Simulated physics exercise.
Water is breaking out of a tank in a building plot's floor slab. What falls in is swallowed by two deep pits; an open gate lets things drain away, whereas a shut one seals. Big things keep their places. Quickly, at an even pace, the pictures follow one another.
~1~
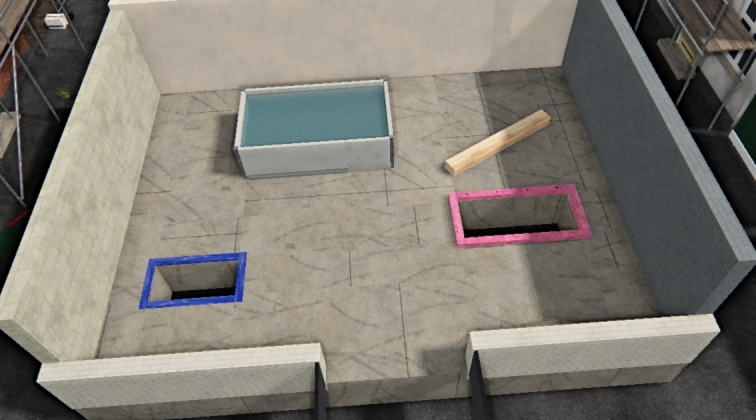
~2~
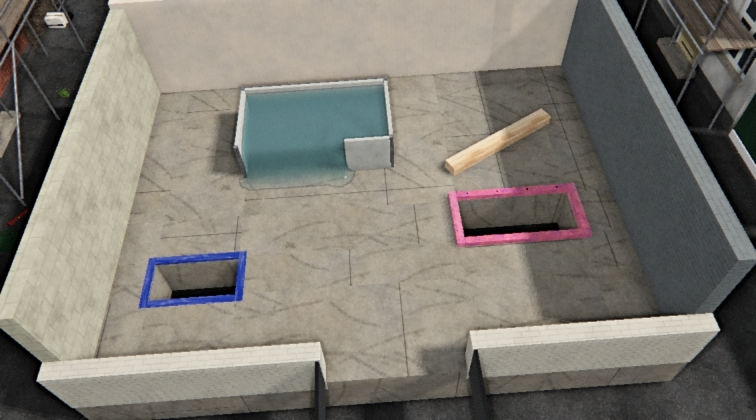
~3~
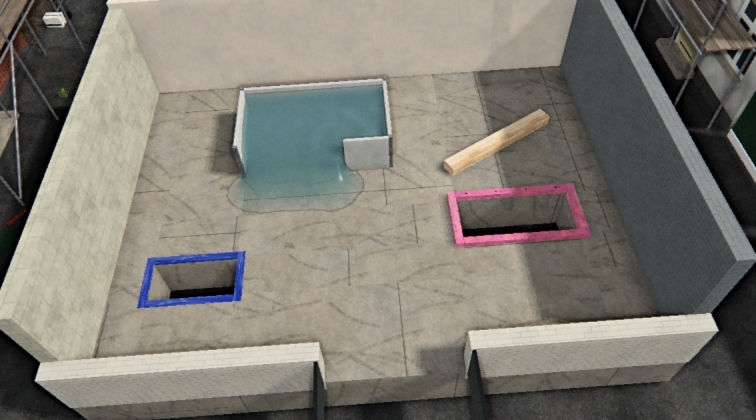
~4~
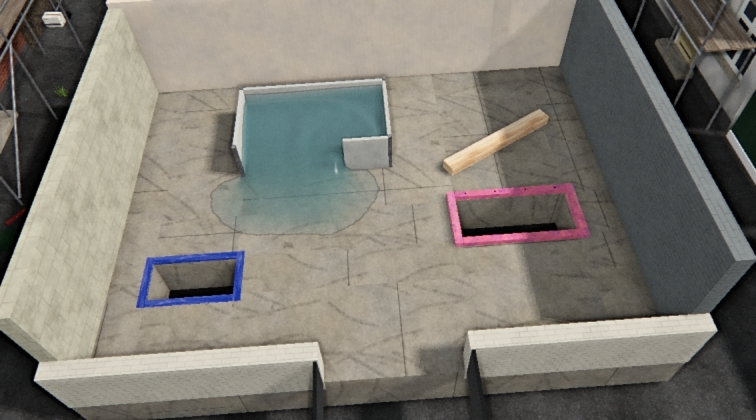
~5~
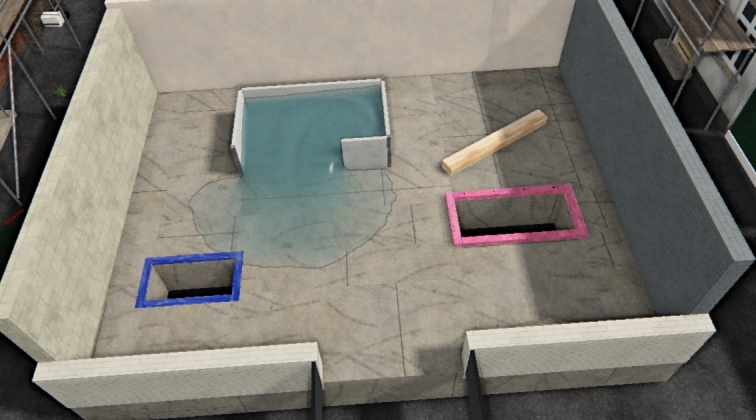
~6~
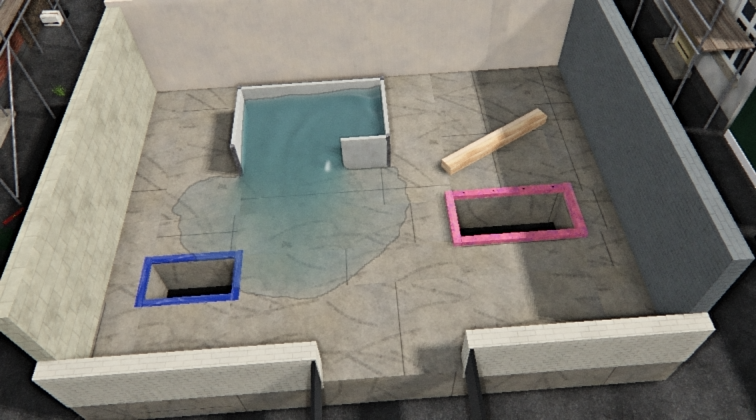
Water poured out through a gap in the front of a pale tank and spread forward across the floor in a widening puddle, reaching the blue-edged pit on the left.
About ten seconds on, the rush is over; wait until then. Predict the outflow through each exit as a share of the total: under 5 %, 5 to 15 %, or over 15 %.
Result: The gate is left holding a hefty amount - past fifteen per cent; the blue pit is left holding a hefty amount - past fifteen per cent; the pink pit is left holding a tiny amount - below five per cent.
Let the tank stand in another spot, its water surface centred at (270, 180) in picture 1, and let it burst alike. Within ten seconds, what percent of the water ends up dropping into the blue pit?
The blue pit ends up with 65 per cent.
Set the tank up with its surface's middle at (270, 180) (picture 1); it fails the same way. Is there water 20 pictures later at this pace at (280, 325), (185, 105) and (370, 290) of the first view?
In sequence: Inundated, next unflooded, then inundated.
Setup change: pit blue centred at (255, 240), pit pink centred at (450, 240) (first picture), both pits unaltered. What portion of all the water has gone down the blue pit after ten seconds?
Result - blue pit, 55 in a hundred.
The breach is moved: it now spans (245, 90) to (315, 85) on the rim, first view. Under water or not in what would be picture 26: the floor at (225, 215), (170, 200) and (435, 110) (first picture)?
Well, the first is hit by the spill, the next hit by the spill, the last hit by the spill.
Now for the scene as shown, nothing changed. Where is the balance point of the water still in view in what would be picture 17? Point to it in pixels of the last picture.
I'd place it roughly at (292, 211).
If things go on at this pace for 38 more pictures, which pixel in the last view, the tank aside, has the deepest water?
It should be deepest at about (84, 382).
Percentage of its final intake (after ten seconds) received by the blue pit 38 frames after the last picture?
Share at that point: Close to 80 in a hundred.
A moment on, water covers 30 % of the floor; the gate 0 %, the blue pit 3 %, the pink pit 0 %.
Next, water covers 35 % of the floor; the gate 6 %, the blue pit 11 %, the pink pit 0 %.
Then, water covers 40 % of the floor; the gate 13 %, the blue pit 18 %, the pink pit 0 %.
Later, water covers 55 % of the floor; the gate 21 %, the blue pit 30 %, the pink pit 0 %.
In the end, water covers 65 % of the floor; the gate 25 %, the blue pit 37 %, the pink pit 0 %.
